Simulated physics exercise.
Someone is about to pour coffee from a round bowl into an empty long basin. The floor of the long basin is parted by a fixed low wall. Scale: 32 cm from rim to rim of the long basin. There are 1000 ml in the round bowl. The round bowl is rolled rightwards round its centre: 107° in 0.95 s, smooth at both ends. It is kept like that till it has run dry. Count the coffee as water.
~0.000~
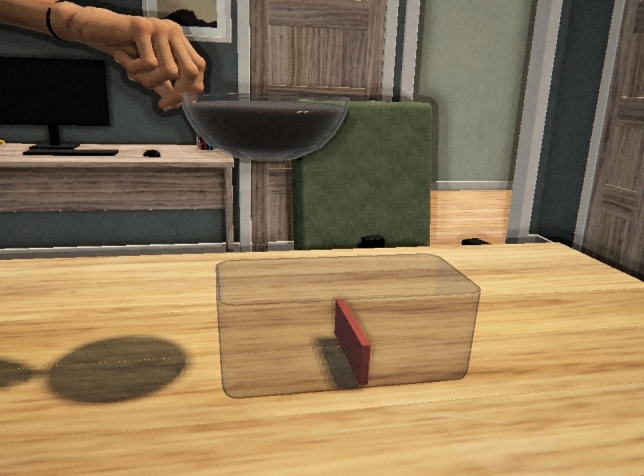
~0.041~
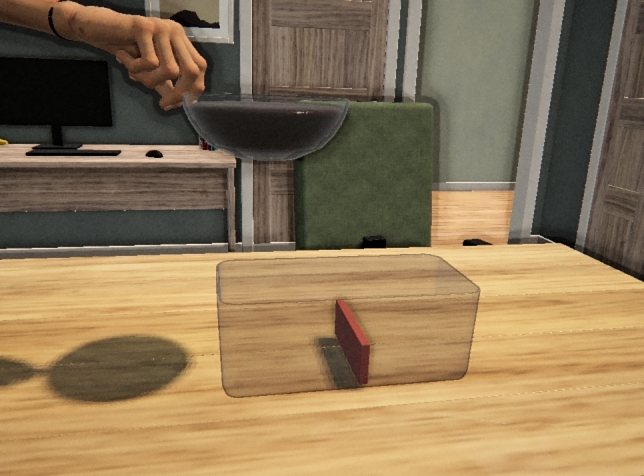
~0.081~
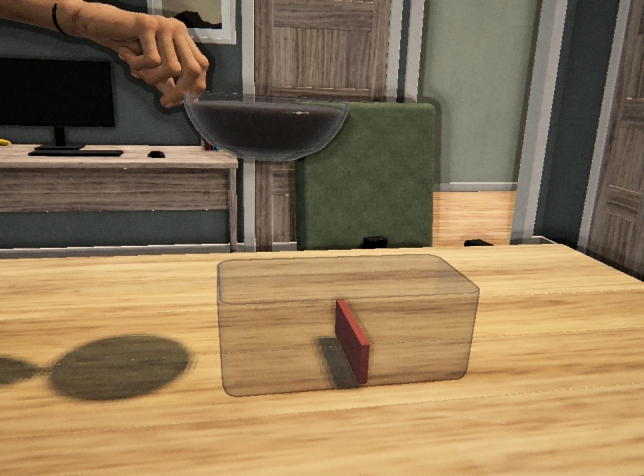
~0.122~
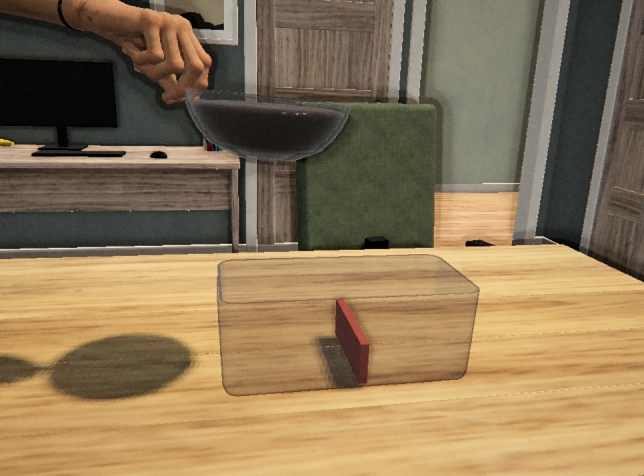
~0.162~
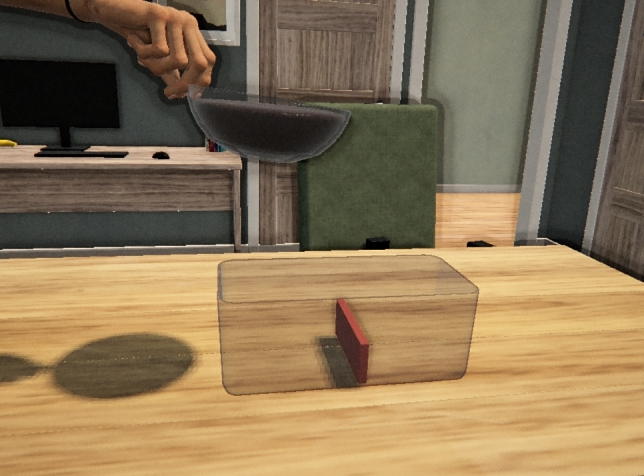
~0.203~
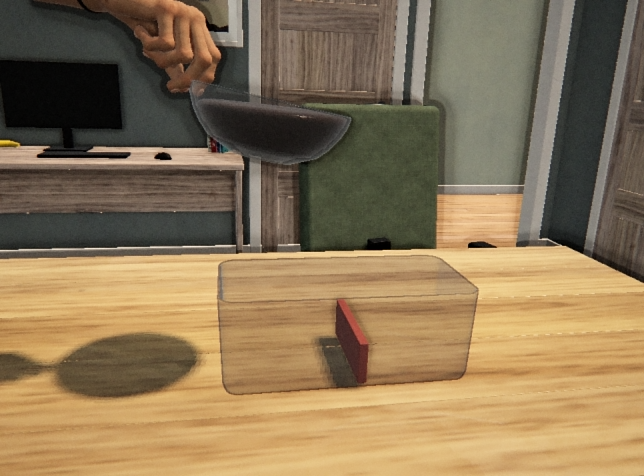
In a room with a desk, a dark monitor and wooden doors, a pale wooden table is seen from slightly above by a nearly still camera. A clear round bowl of dark liquid hangs at upper left beneath a hand, above an empty, transparent long basin with a red upright wall inside. The hand shifts slightly as the bowl gradually tilts rightwards.
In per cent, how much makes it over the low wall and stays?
Roughly 73 per cent is past the wall.
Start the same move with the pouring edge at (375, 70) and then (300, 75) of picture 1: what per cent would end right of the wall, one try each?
In turn about 75 and 50 per cent.
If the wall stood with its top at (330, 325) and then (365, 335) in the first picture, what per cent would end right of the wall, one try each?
In turn about 80 and 50 per cent.
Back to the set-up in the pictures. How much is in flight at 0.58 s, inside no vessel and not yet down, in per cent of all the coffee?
Some 58 per cent.
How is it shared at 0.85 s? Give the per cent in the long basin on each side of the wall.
Left about 14, right about 72.
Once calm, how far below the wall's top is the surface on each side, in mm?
Left about 48 mm, right about 18 mm.
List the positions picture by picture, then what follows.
In the first frame, it leans 0°; its right rim is at (346, 100); the coffee meets the walls at (186, 105) and (341, 108); the long basin's rim runs from (217, 283) to (458, 273); the wall's top is at (351, 321).
In the second frame, it leans 0°; its right rim is at (346, 101); the coffee meets the walls at (187, 104) and (341, 109).
In the third frame, it leans 2°; its right rim is at (346, 104); the coffee meets the walls at (188, 103) and (341, 110).
In the fourth frame, it leans 4°; its right rim is at (347, 108); the coffee meets the walls at (190, 102) and (342, 113).
In the fifth frame, it leans 8°; its right rim is at (348, 113); the coffee meets the walls at (192, 101) and (343, 115).
In the sixth frame, it leans 12°; its right rim is at (348, 120); the coffee meets the walls at (196, 101) and (345, 118).
By 0.58 s the tilt is 71° and 24 per cent is still to pour, 0 is left of the wall and 18 right of it.
By 0.85 s the tilt is 104° and 0 per cent is still to pour, 14 is left of the wall and 72 right of it.
By 1.14 s the tilt is 107° and 0 per cent is still to pour, 19 is left of the wall and 74 right of it.
By 1.45 s the tilt is 107° and 0 per cent is still to pour, 20 is left of the wall and 73 right of it.
At rest 20 per cent lies left of the wall, 73 right of it and 7 outside.
